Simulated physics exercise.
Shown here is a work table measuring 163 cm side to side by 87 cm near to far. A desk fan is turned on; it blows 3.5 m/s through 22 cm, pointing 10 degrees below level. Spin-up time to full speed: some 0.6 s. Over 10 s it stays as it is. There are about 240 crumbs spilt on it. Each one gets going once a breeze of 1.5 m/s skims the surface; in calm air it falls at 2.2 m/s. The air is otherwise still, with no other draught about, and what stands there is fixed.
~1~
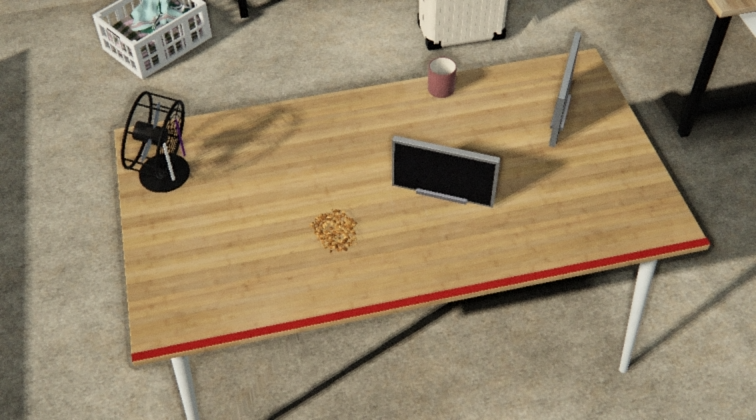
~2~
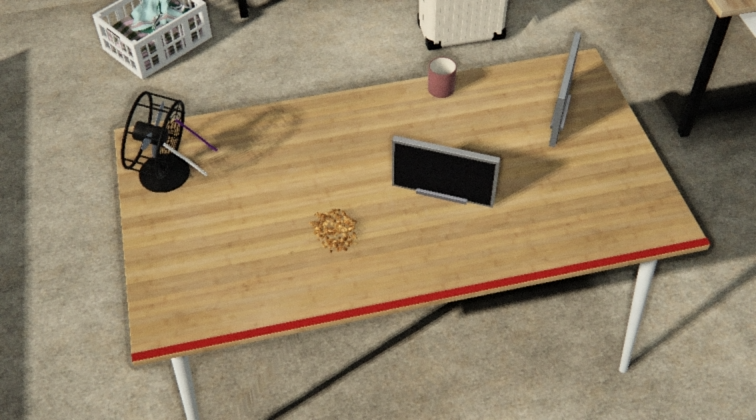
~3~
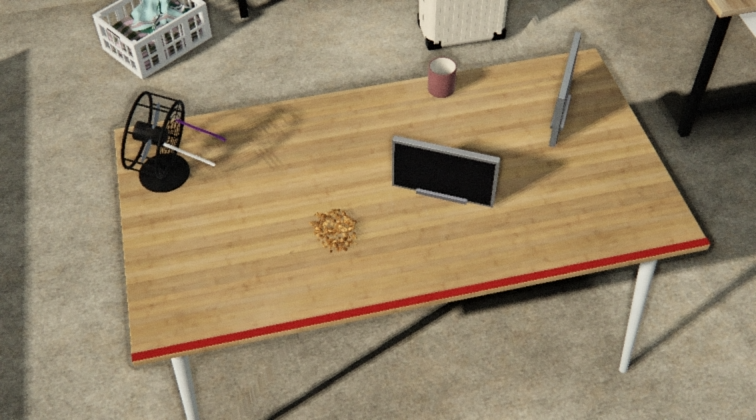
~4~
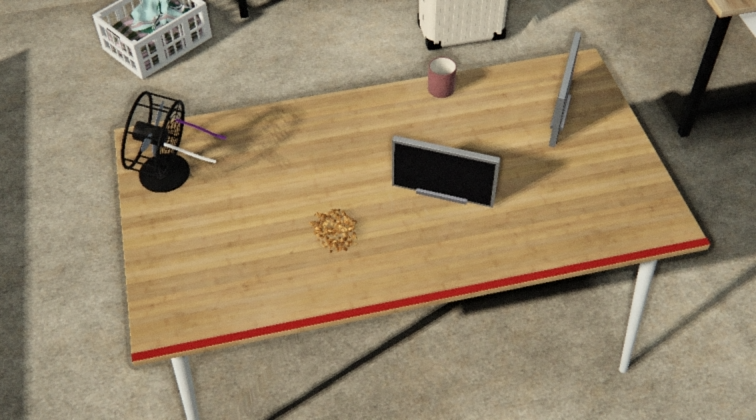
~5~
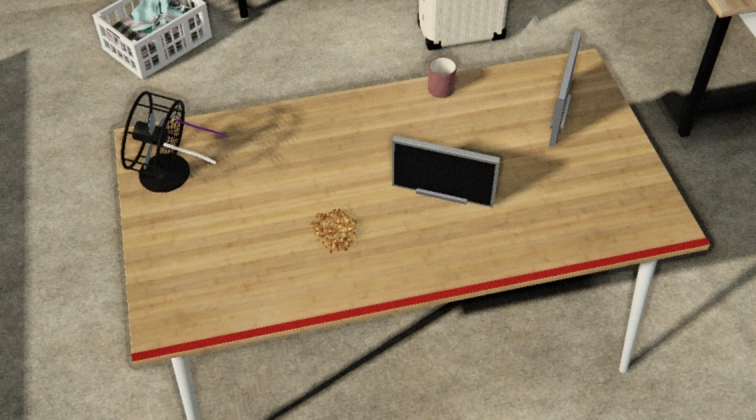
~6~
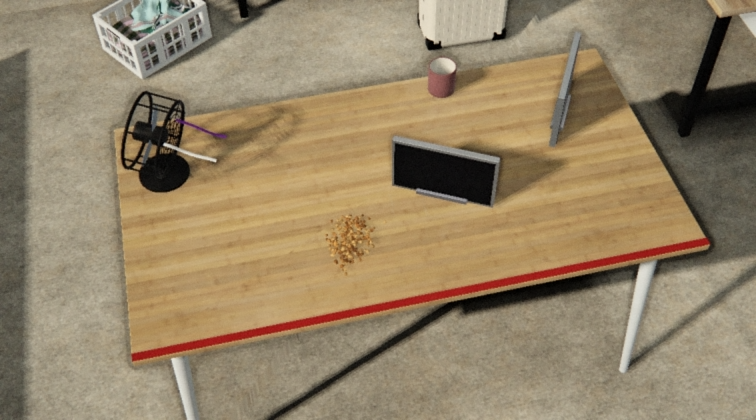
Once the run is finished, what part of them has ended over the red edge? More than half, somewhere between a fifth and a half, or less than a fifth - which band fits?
Most likely more of them than not finish over that edge.
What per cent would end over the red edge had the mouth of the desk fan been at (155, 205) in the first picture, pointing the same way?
10 %.
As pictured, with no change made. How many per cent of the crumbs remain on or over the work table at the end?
Close to 0 in a hundred are still there.
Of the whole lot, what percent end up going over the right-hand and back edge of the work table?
0 % right-hand and 0 % back.
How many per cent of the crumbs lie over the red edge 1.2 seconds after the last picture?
100 %, roughly.
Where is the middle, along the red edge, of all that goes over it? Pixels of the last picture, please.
About (452, 297).
Then, 1.2 s after the last picture the count stands so, 100 % are over the red edge.
Then, 2.4 s after the last picture the count stands so, 100 % are over the red edge.
Then, 4.7 s after the last picture the count stands so, 100 % are over the red edge.
Then, 9.2 s after the last picture, at the end, 100 % are over the red edge.
